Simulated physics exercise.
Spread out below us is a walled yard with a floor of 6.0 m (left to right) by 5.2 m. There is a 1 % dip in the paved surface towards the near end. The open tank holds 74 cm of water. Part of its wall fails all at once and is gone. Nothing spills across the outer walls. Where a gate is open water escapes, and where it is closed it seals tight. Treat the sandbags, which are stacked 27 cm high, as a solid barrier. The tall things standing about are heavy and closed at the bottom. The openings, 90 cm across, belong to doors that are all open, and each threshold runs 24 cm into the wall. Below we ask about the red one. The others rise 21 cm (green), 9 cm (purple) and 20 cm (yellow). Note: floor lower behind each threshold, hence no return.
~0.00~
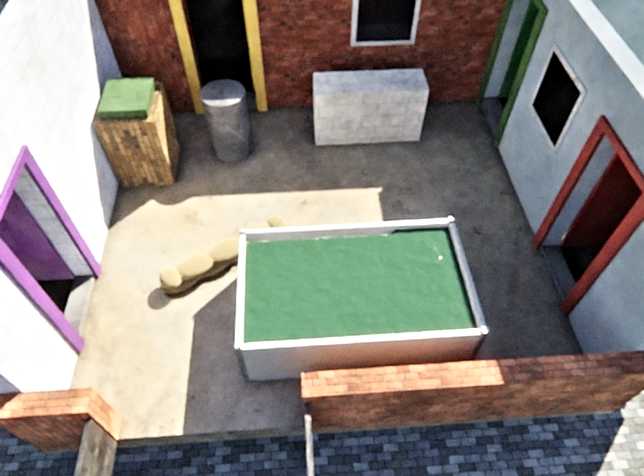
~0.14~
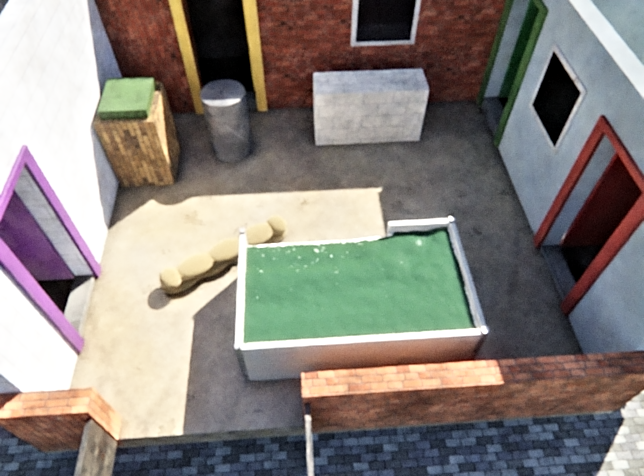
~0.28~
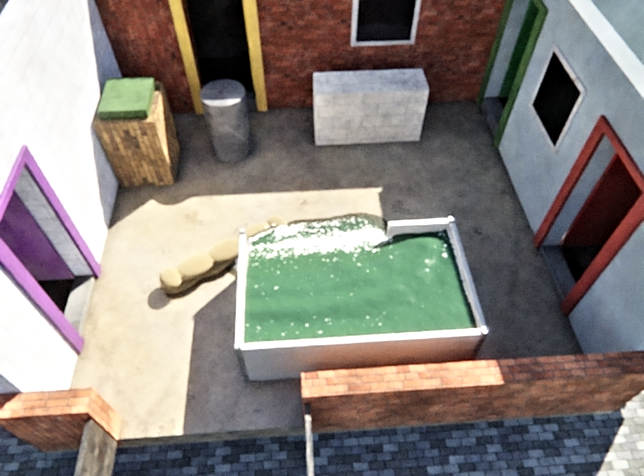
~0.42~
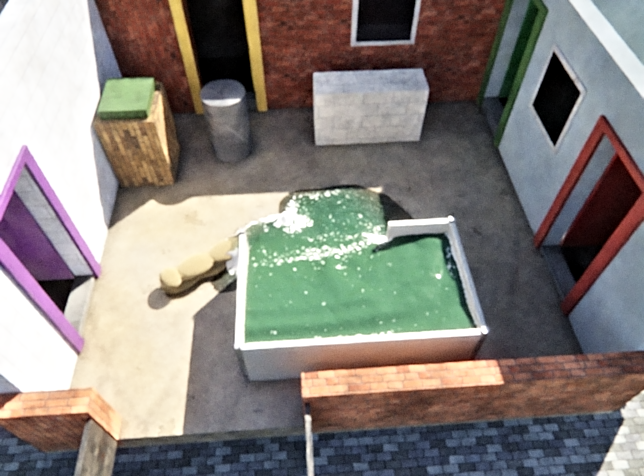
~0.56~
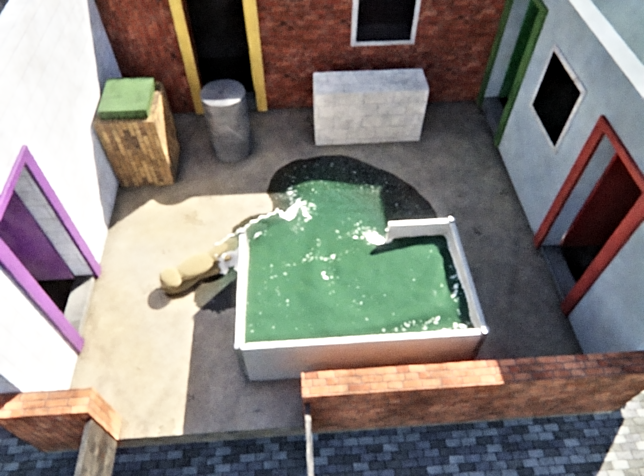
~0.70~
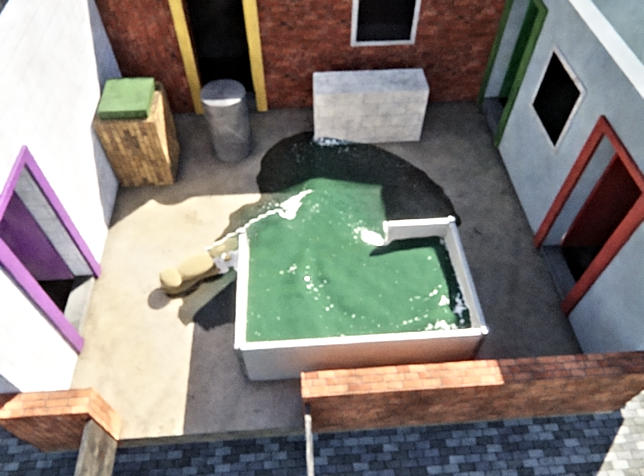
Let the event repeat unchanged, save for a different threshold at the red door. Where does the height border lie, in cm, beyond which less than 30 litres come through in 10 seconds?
It lies at roughly 10.5 cm.
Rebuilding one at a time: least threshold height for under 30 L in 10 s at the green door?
I'd raise green to close to 17 cm.
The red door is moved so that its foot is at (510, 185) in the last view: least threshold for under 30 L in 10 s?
It needs roughly 17 cm.
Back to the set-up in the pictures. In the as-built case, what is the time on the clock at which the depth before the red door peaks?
It peaks around 8.5 s.
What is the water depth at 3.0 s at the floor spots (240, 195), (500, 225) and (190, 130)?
In that order: 3, 7 and 10 cm.
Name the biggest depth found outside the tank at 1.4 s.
46 cm.
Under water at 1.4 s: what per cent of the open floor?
Wet share: Around 40 %.
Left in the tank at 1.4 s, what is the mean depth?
Some 39 cm.
After 1.4 s water covers 40 % of the floor, deepest (46 cm) near (262, 260); it has not reached the red door.
After 3.0 s water covers 65 % of the floor, deepest (32 cm) near (134, 127); 5 cm at the red door, 0 litres in over its 7 cm threshold.
After 10.0 s water covers 95 % of the floor, deepest (16 cm) near (458, 295); 14 cm at the red door, 64 litres in over its 7 cm threshold.
At the red door as built, the water arrived by 2.8 s and peaked near 17 cm at 8.4 s.
With a threshold of 9.5 cm, 39 litres would have come in within the 10 s; with 12.5 cm, 16 litres. So under 30 litres takes about 10.5 cm.
